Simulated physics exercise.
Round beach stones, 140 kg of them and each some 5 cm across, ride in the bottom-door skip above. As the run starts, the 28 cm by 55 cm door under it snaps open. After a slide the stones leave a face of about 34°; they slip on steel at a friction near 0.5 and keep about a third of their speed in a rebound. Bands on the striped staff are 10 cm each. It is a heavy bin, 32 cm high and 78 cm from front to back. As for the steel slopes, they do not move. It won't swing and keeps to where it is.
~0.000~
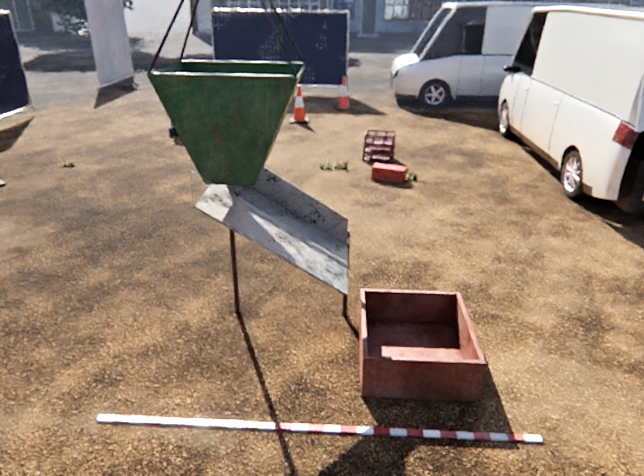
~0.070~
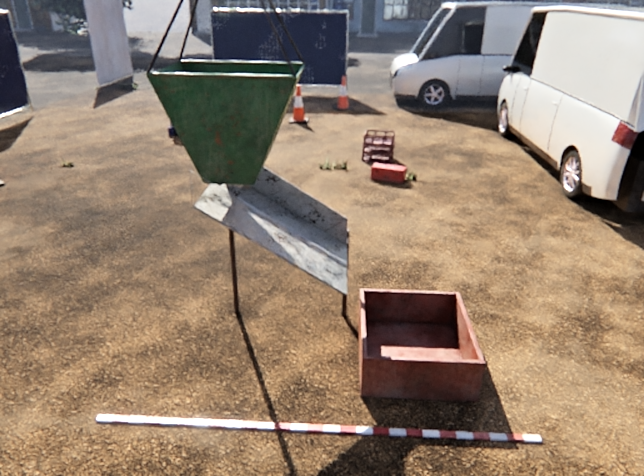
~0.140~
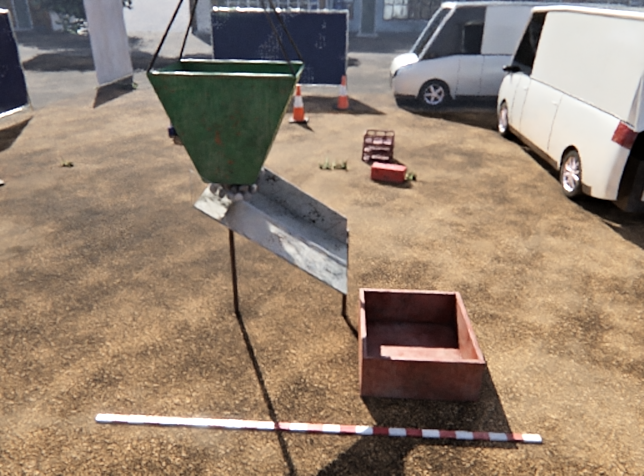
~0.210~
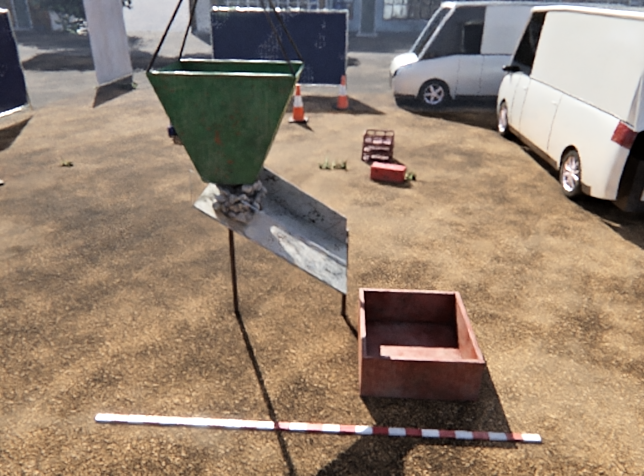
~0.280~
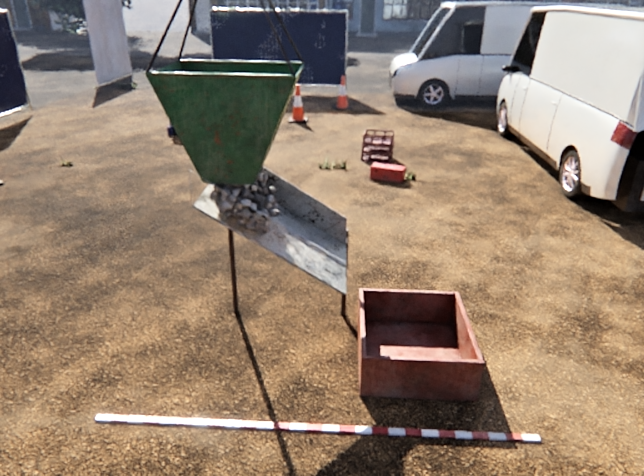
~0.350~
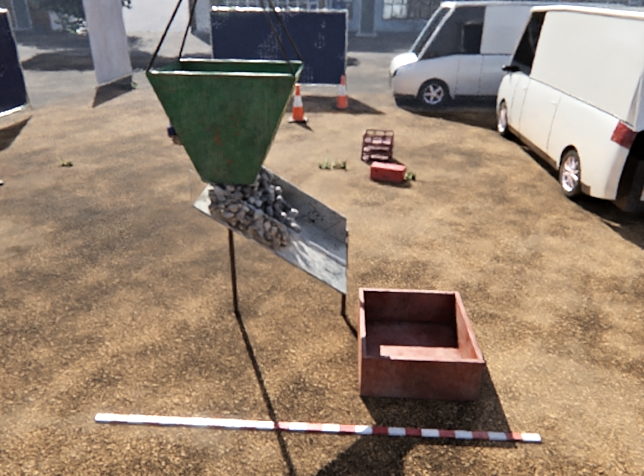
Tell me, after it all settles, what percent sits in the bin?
I'd put it at about 100 percent.
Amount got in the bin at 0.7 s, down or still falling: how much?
I'd put it near 5 per cent.
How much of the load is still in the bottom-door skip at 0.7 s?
It keeps hold of roughly 10 per cent.
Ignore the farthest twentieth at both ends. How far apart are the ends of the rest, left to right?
About 60 cm.
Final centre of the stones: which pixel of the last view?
Centre at rest: Around (419, 344).
After 0.7 s, 12 % in the bottom-door skip, 75 % on the steel, 7 % falling or lying left of the bin, 6 % falling or lying in the bin; the stones farthest right are at (405, 315).
After 1.1 s, 0 % in the bottom-door skip, 46 % on the steel, 8 % falling or lying left of the bin, 45 % falling or lying in the bin; the stones farthest right are at (461, 357).
After 1.7 s, 0 % in the bottom-door skip, 1 % on the steel, 5 % falling or lying left of the bin, 94 % falling or lying in the bin; the stones farthest right are at (461, 350).
After 2.6 s, 0 % in the bottom-door skip, 100 % falling or lying in the bin; the stones farthest right are at (464, 360).
After 4.5 s, 0 % in the bottom-door skip, 100 % in the bin; the stones farthest right are at (464, 360).
